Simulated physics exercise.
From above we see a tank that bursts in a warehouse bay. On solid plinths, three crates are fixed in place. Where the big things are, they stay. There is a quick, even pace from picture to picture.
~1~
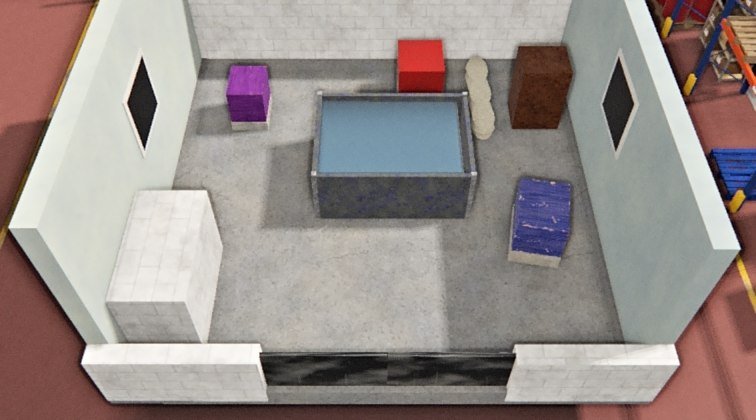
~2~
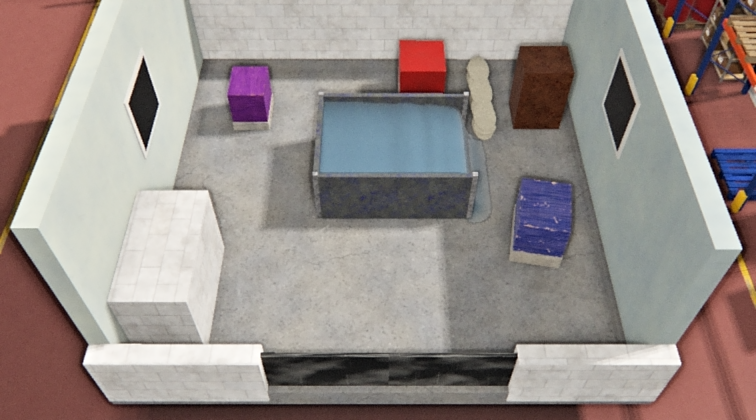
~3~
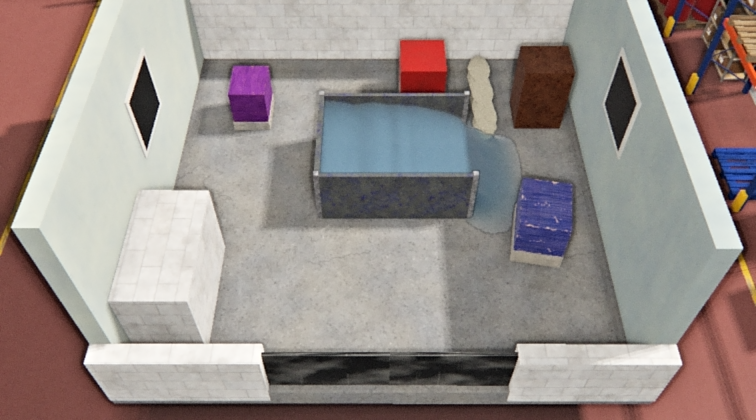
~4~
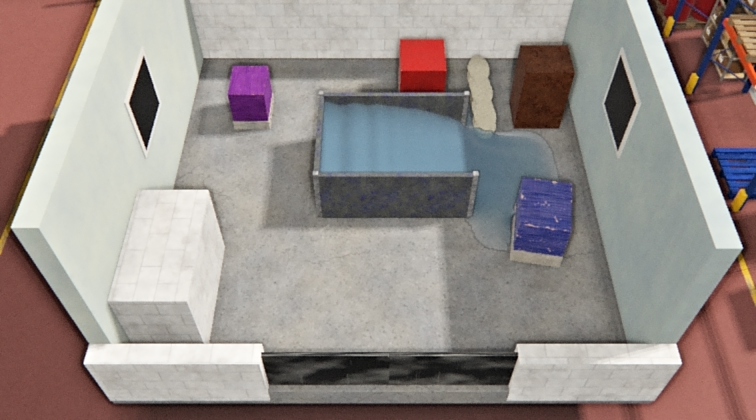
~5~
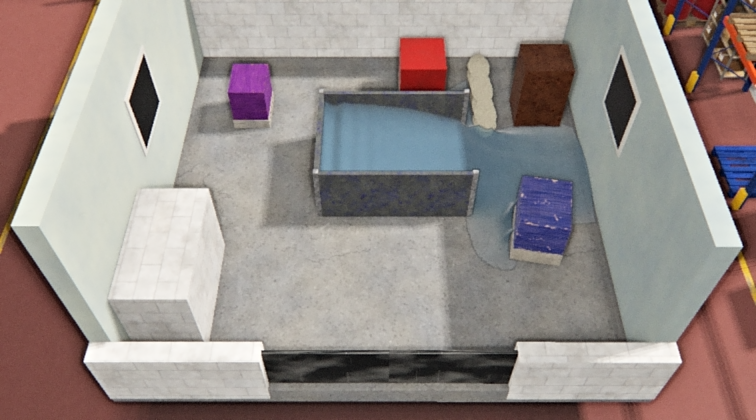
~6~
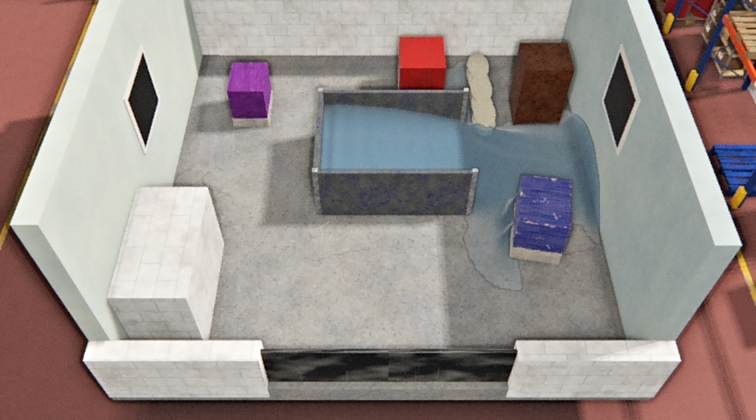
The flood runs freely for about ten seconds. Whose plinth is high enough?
As I see it, the blue crate picks up moisture; the red crate remains moisture-free; the purple crate remains moisture-free.
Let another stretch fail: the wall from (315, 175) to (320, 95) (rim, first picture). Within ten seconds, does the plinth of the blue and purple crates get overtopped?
As I see it, blue stays clear and purple is doused.
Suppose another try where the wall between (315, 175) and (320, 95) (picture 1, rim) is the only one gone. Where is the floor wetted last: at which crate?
The one in blue comes last.
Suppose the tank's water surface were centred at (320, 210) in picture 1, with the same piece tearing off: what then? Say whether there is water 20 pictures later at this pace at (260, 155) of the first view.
By that frame the spot is left unwetted.
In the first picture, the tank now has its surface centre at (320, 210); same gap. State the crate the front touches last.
The purple crate.
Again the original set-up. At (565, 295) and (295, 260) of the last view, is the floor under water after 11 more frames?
In order: Submerged and waterless.
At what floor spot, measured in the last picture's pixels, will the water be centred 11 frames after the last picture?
I'd put it at around (488, 181).
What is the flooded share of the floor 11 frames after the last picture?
It comes to 40 per cent.
A moment on, water covers 25 % of the floor; the blue crate water round its plinth, the red crate water round its plinth, the purple crate not reached.
Next, water covers 40 % of the floor; the blue crate water round its plinth, the red crate water round its plinth, the purple crate not reached.
Then, water covers 60 % of the floor; the blue crate water round its plinth, the red crate water round its plinth, the purple crate not reached.
Later, water covers 95 % of the floor; the blue crate water round its plinth, the red crate water round its plinth, the purple crate water round its plinth.
In the end, water covers 100 % of the floor; the blue crate was topped, the red crate stayed above the water, the purple crate stayed above the water.
